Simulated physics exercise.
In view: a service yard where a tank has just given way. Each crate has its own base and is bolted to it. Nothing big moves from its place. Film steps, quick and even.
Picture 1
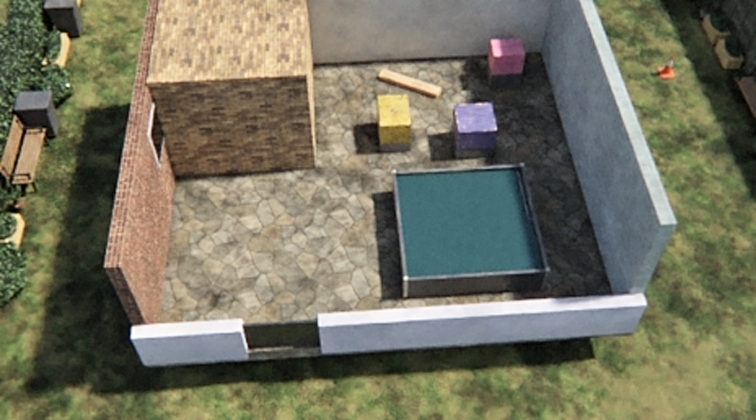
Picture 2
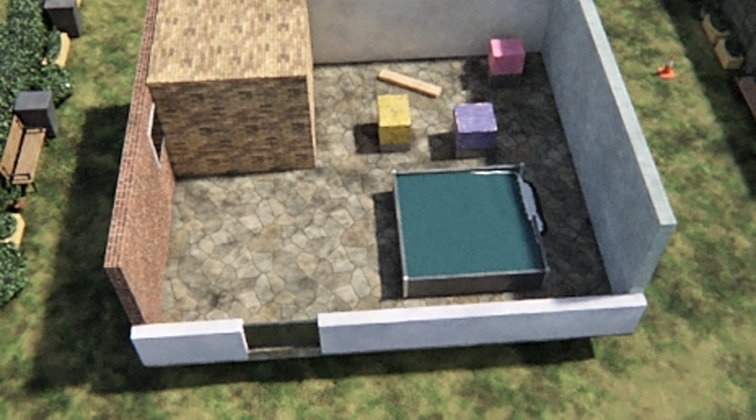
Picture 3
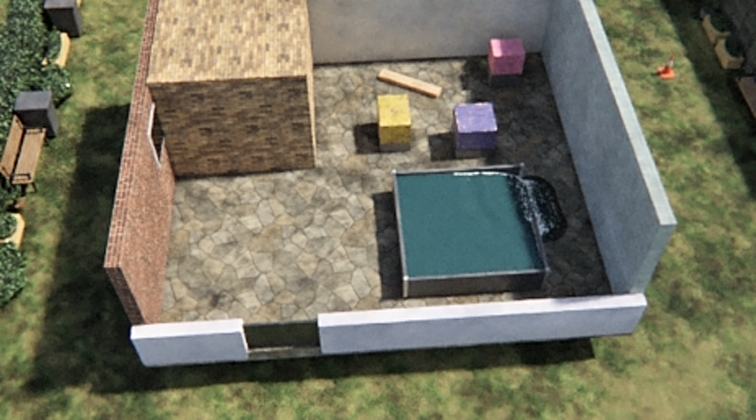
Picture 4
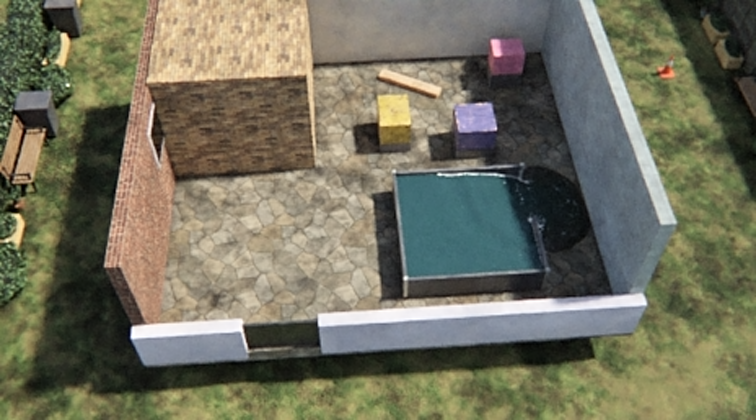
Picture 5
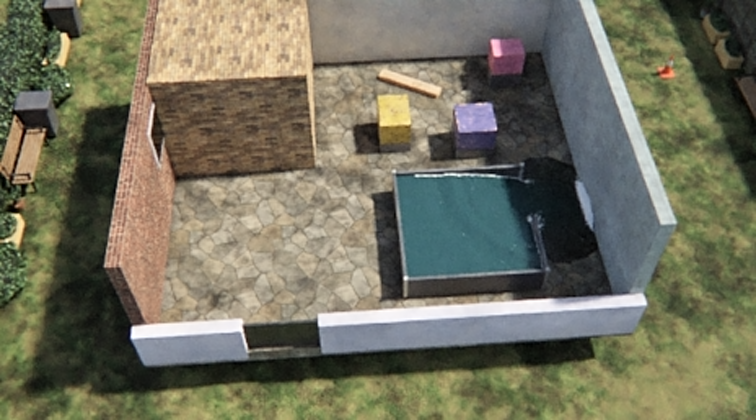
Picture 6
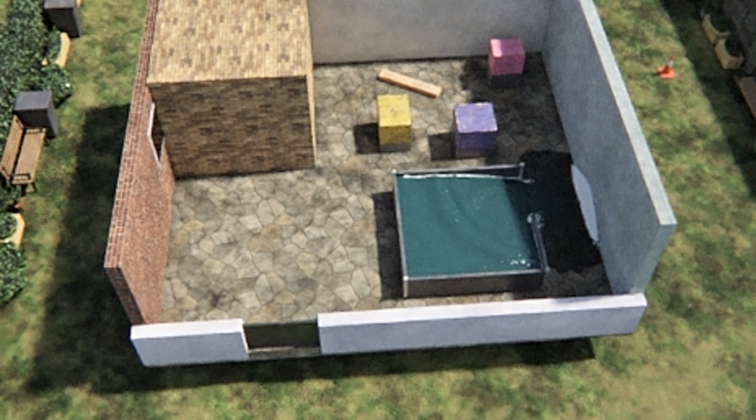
A large tank of teal water stood still in a walled stone yard, then water burst from its right side, spread across the paving as a dark pool, and reached the right wall.
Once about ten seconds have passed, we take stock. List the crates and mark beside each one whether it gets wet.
Blue crate - stays dry; yellow crate - stays dry; pink crate - stays dry.
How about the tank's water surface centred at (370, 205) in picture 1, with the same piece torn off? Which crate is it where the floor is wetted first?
It is the blue crate.
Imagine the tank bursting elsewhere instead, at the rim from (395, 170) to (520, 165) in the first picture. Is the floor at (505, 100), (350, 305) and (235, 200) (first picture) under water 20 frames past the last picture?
Well, the first one's sodden, the second's left untouched, and the third's sodden.
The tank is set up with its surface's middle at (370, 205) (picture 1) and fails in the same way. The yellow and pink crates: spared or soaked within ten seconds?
Note: Yellow crate is left alone, pink crate is left alone.
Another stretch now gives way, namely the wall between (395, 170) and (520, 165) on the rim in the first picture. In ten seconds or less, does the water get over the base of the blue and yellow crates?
Blue crate gets drenched; yellow crate gets drenched.
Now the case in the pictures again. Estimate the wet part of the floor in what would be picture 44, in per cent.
I'd guess some 65 per cent.
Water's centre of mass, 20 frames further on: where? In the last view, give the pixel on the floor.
I would point to (497, 213).
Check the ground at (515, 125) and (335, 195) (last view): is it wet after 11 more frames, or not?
First spot inundated, second spot spared.
A moment on, water covers 10 % of the floor; the blue crate not reached, the yellow crate not reached, the pink crate not reached.
Next, water covers 20 % of the floor; the blue crate not reached, the yellow crate not reached, the pink crate water round its plinth.
Then, water covers 35 % of the floor; the blue crate water round its plinth, the yellow crate not reached, the pink crate water round its plinth.
Later, water covers 65 % of the floor; the blue crate water round its plinth, the yellow crate water round its plinth, the pink crate water round its plinth.
In the end, water covers 95 % of the floor; the blue crate stayed above the water, the yellow crate stayed above the water, the pink crate stayed above the water.
